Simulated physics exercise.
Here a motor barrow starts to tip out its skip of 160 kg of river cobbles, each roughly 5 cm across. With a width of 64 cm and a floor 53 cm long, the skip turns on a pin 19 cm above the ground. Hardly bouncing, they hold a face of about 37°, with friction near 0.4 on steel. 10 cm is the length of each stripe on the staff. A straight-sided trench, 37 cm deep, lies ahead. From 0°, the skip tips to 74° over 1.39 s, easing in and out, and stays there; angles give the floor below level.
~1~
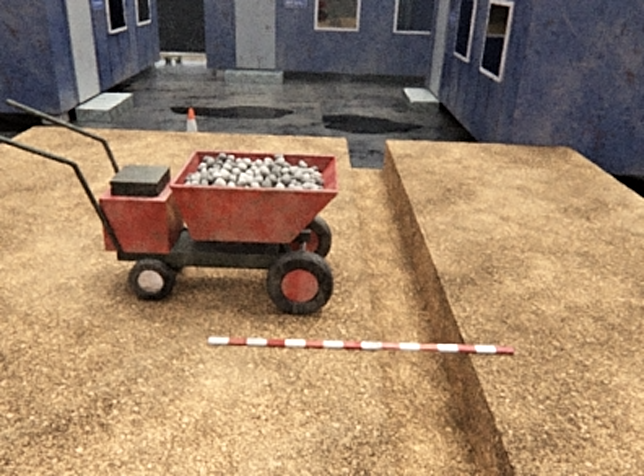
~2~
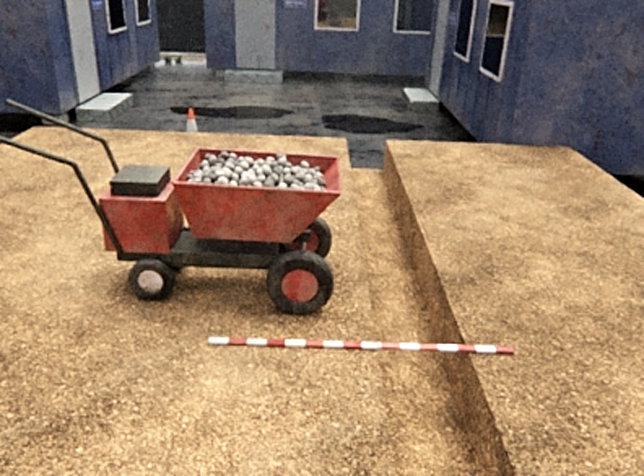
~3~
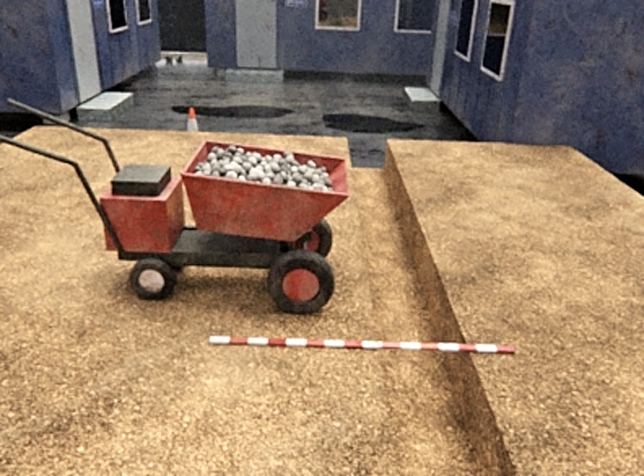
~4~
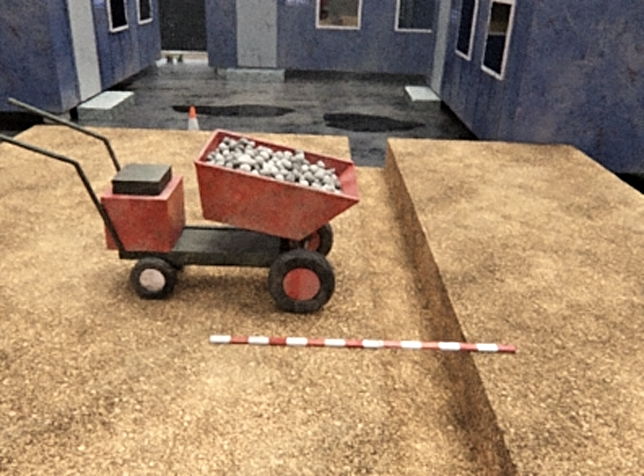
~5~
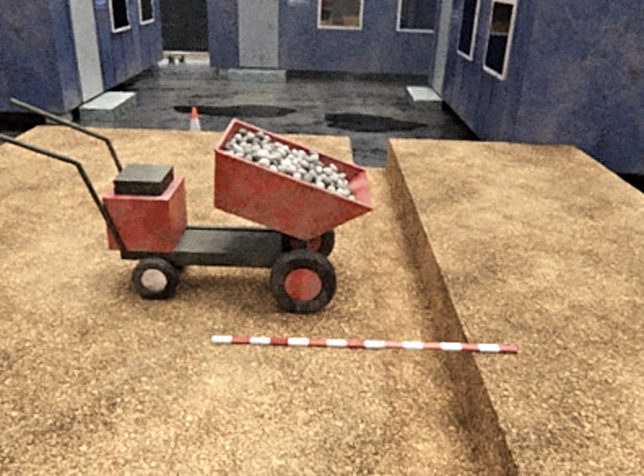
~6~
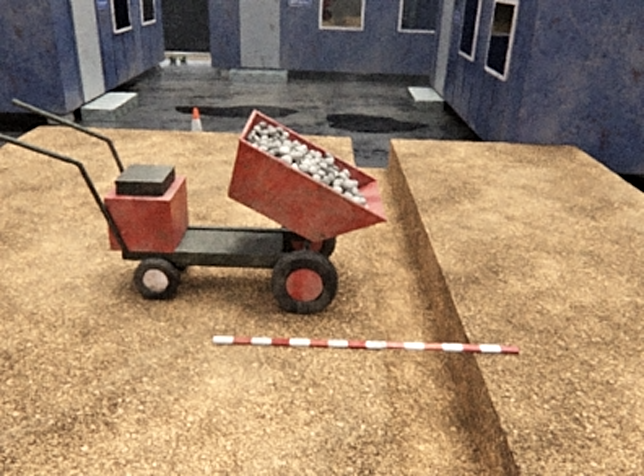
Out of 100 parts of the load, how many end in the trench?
Some 86 out of 100.
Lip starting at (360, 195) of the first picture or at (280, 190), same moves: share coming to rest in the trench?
About 55 and 95 per cent.
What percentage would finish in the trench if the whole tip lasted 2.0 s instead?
Then roughly 90 percent.
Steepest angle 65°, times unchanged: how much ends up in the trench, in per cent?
In that case some 80 per cent.
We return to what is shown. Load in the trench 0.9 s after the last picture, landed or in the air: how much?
By then, around 50 percent.
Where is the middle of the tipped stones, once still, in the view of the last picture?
The middle should be near (423, 330).
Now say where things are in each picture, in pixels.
In the first frame, the skip is at 0°, its lip at (338, 193); the top of the load is at (230, 164).
In the second frame, lip at (340, 194), floor tilted 1°, highest stones at (232, 163).
In the third frame, the skip is at 6°, its lip at (349, 196); the top of the load is at (235, 158).
In the fourth frame, lip at (360, 201), floor tilted 12°, highest stones at (232, 147).
In the fifth frame, lip at (373, 209), floor tilted 19°, highest stones at (247, 139).
In the sixth frame, lip at (386, 220), floor tilted 28°, highest stones at (266, 132).
Then, 0.5 s after the last picture the floor is at 62°, 99 % in the skip, 1 % in the trench; the foremost stones are at (420, 245).
Then, 0.9 s after the last picture the floor is at 74°, 42 % in the skip, 48 % in the trench, 10 % past the trench; the foremost stones are at (513, 296).
Then, 1.3 s after the last picture the floor is at 74°, 17 % in the skip, 69 % in the trench, 14 % past the trench; the foremost stones are at (578, 305).
Then, 3.2 s after the last picture the floor is at 74°, 0 % in the skip, 86 % in the trench, 14 % past the trench; the foremost stones are at (605, 301).
